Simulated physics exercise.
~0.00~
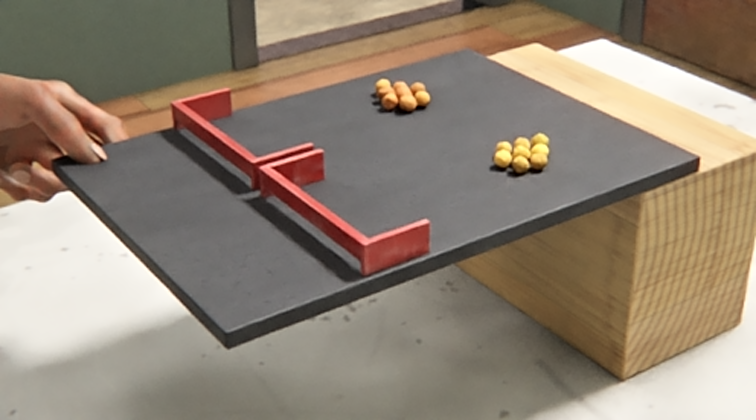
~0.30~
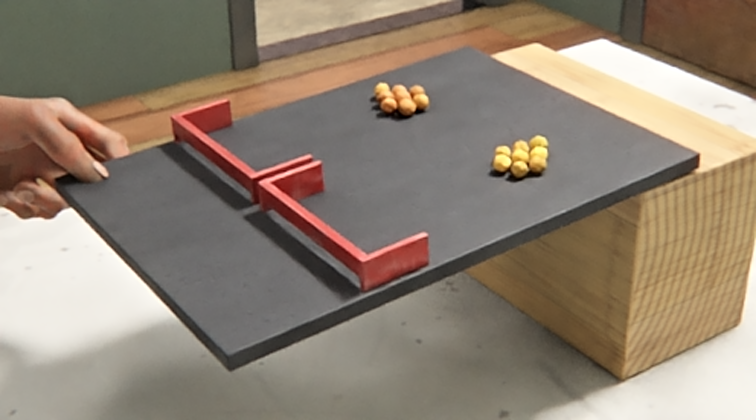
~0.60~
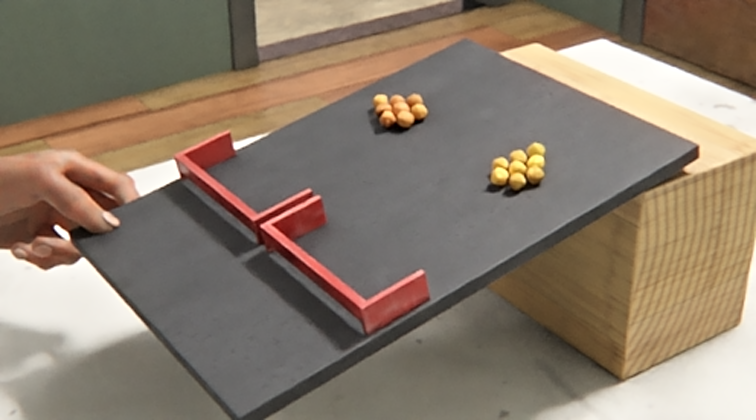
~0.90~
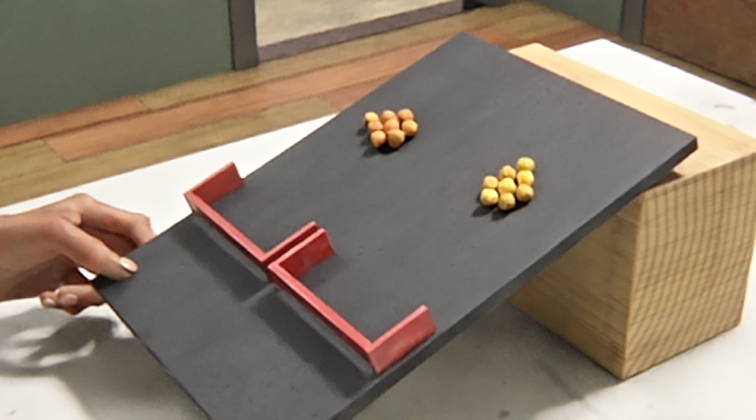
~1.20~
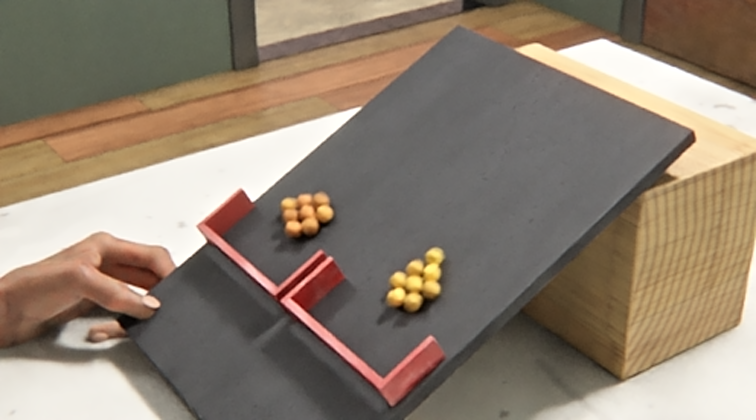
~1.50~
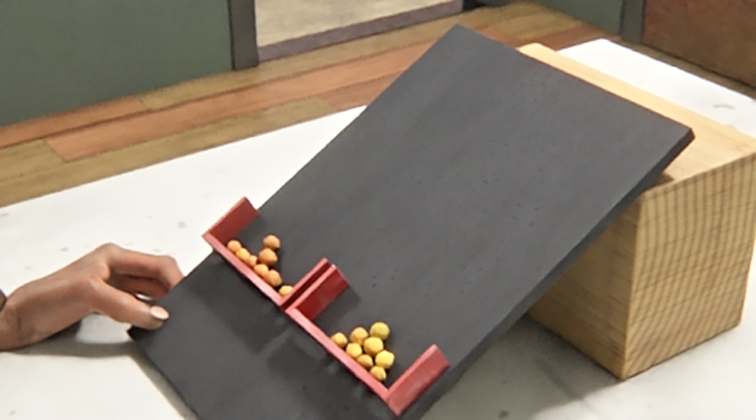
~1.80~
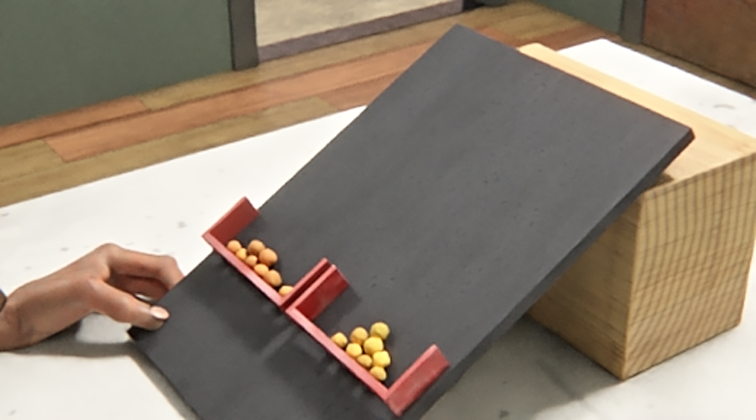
Two heaps of small balls slide down a board tilted by hand and stop against red bars.
